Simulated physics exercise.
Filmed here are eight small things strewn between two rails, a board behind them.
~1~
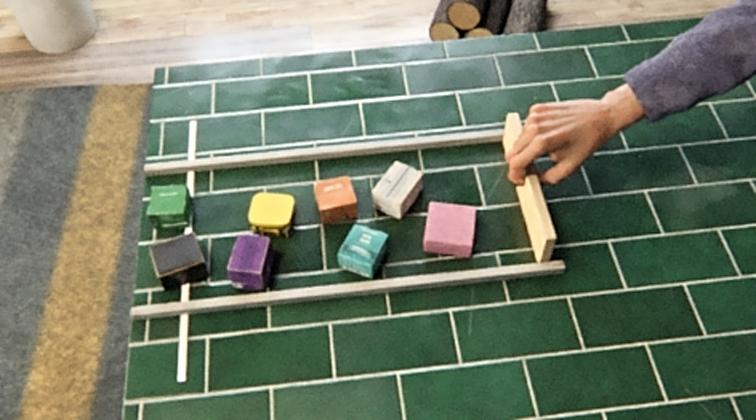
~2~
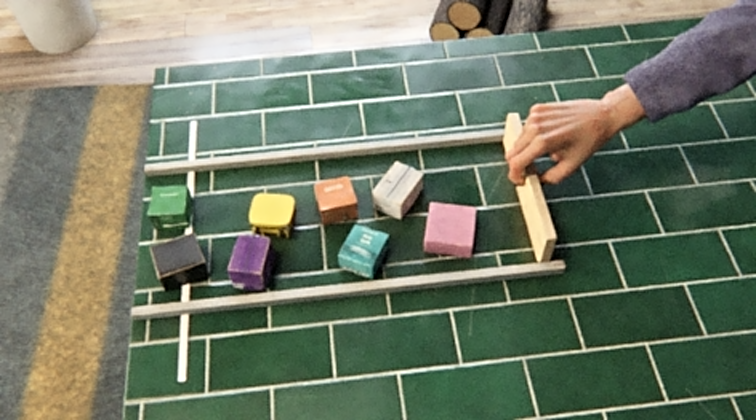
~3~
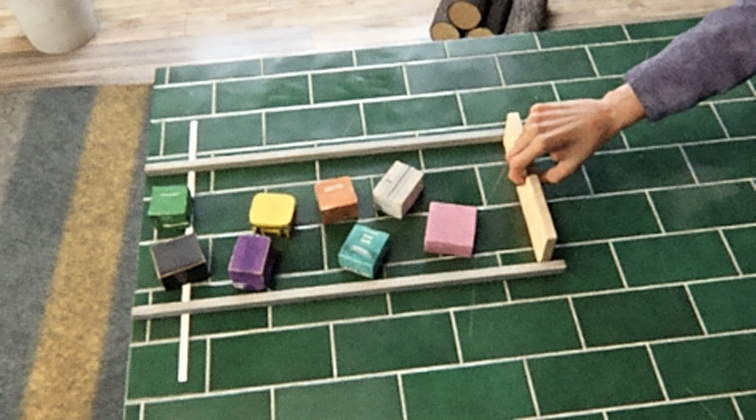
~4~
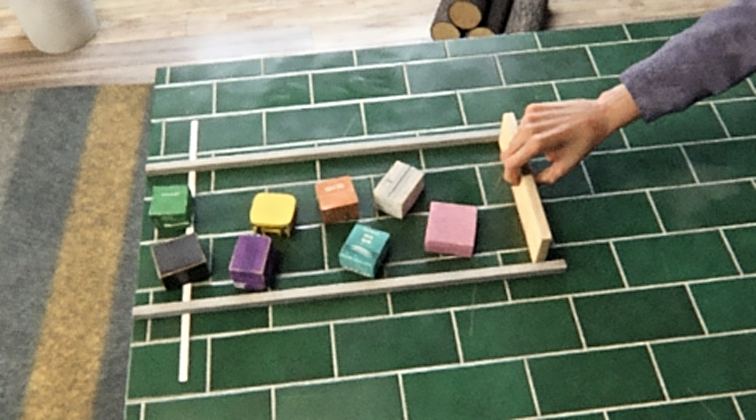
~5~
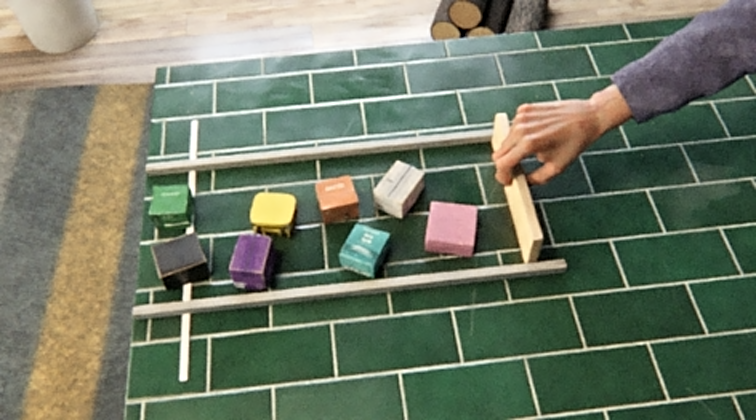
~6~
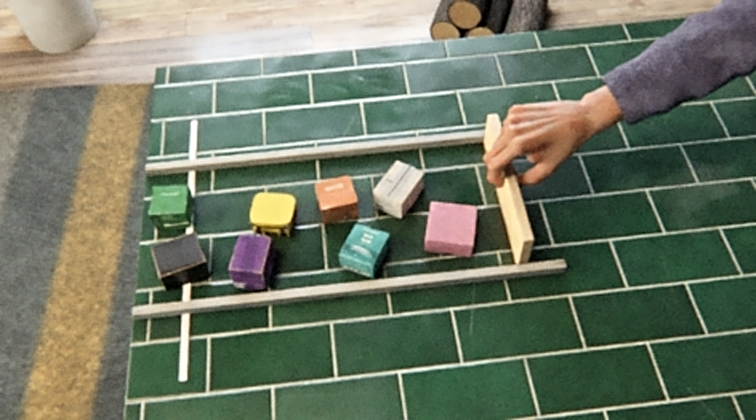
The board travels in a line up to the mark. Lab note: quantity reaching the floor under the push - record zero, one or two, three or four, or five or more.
Recorded: Five or more.
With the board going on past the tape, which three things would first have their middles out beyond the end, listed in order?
The order goes the black block, the green box, and then the purple box.
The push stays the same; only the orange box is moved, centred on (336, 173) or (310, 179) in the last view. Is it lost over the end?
At the first place it rests in place, and at the second it rests in place.
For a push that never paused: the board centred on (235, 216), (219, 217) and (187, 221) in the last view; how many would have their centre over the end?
Going through the three places, I get 3, 4 and 6.
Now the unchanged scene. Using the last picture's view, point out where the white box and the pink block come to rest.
Middles: Around (171, 219) and around (162, 264).
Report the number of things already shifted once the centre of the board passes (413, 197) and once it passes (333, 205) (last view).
Counts: 3, 6.
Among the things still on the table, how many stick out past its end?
0.
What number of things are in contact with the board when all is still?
Well, it touches 2.
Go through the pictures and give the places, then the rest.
In the first picture, green box (171, 208); black block (180, 262); purple box (252, 262); board (528, 186); tape (188, 235).
In the second picture, black block (180, 262); pink block (450, 230).
In the third picture, purple box (253, 263); white box (399, 190).
In the fourth picture, green box (173, 207); yellow case (274, 216).
In the fifth picture, black block (181, 261); board (516, 186).
In the sixth picture, green box (172, 207); black block (181, 261); purple box (253, 262); board (507, 187); tape (189, 234).
Early on, none off yet; green box at rest near (172, 207); black block at rest near (181, 261); purple box at rest near (253, 262).
A while later, none off yet; green box moving near (163, 207); black block travelled about its own width near (150, 262); purple box travelled about its own width near (190, 273).
Finally, the number that fall off is five or more; lost, turquoise box, orange box, yellow case, purple box, black block and green box.
